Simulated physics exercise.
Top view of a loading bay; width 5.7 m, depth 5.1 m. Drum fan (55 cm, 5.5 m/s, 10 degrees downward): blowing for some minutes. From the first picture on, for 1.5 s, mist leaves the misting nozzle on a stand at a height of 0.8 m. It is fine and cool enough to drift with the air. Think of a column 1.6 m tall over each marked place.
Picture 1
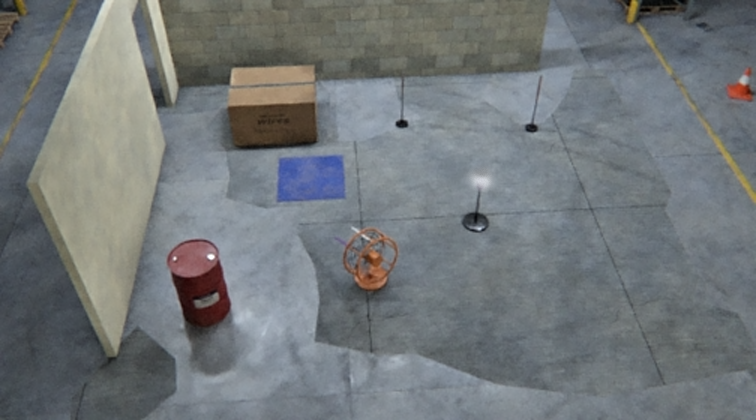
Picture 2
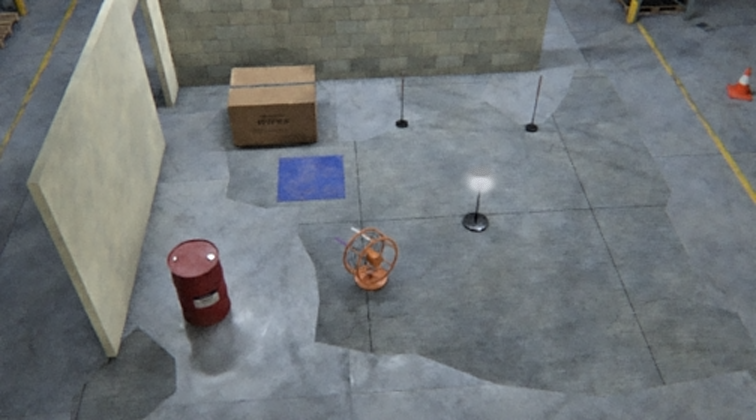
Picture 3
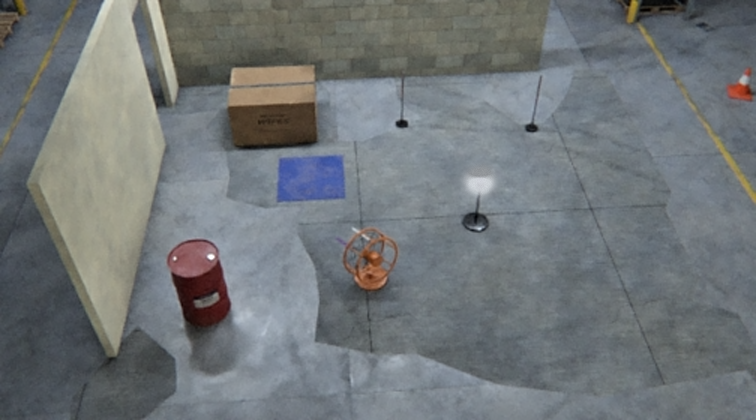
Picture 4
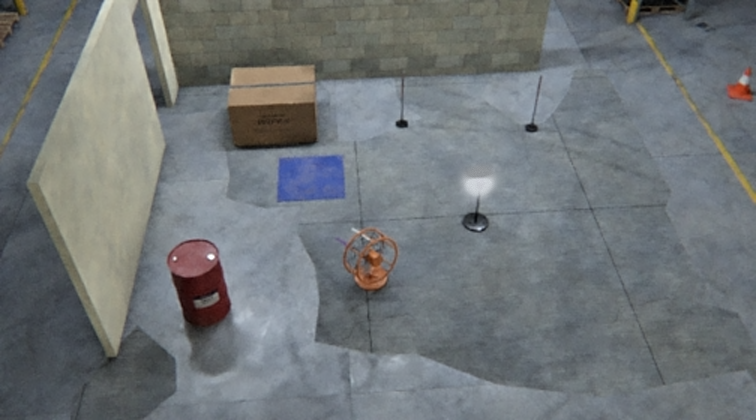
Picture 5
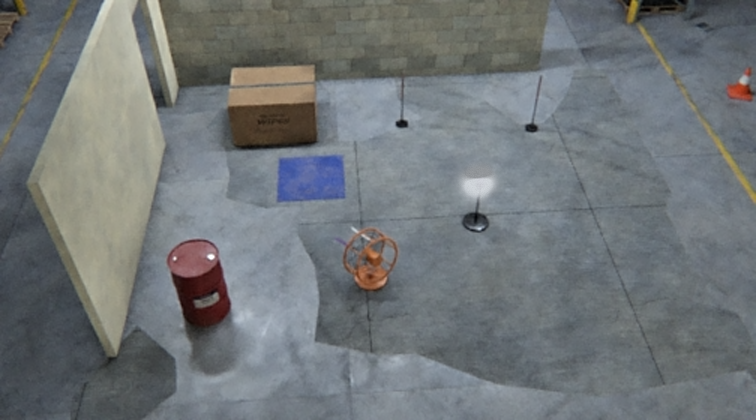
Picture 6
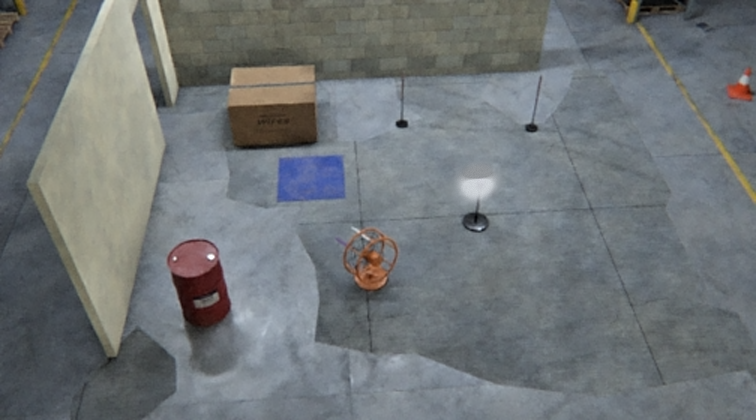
Mist puffs from a nozzle on a stand and thickens slightly, staying near the nozzle.
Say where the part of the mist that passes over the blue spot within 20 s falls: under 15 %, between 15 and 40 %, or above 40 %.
I'd put the share that gets there at more than 40 %.
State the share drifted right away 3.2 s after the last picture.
0 per cent.
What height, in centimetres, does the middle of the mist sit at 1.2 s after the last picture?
I'd say around 70 centimetres.
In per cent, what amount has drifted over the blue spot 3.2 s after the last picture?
0 %.
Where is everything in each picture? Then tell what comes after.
In the first frame, the mist is thickest near (481, 178), the misting nozzle on a stand stands at (480, 188) and the drum fan is at (371, 256).
In the second frame, the mist is thickest near (480, 179) and the blue spot is centred on (311, 178).
In the third frame, the mist is thickest near (479, 179).
In the fourth frame, the mist is thickest near (478, 180), the top of a large carton is at (272, 85) and the top of a barrel is at (193, 257).
In the fifth frame, the mist is thickest near (477, 180).
In the sixth frame, the mist is thickest near (476, 181).
Then, 1.2 s after the last picture, 0 % has passed over the blue spot; 0 % has left the area, and the middle of the rest is near (467, 186).
Then, 3.2 s after the last picture, 0 % has passed over the blue spot; 0 % has left the area, and the middle of the rest is near (440, 202).
Then, 7.2 s after the last picture, 77 % has passed over the blue spot; 5 % has left the area, and the middle of the rest is near (322, 116).
Then, 19.2 s after the last picture, 83 % has passed over the blue spot; 76 % has left the area, and the middle of the rest is near (275, 53).
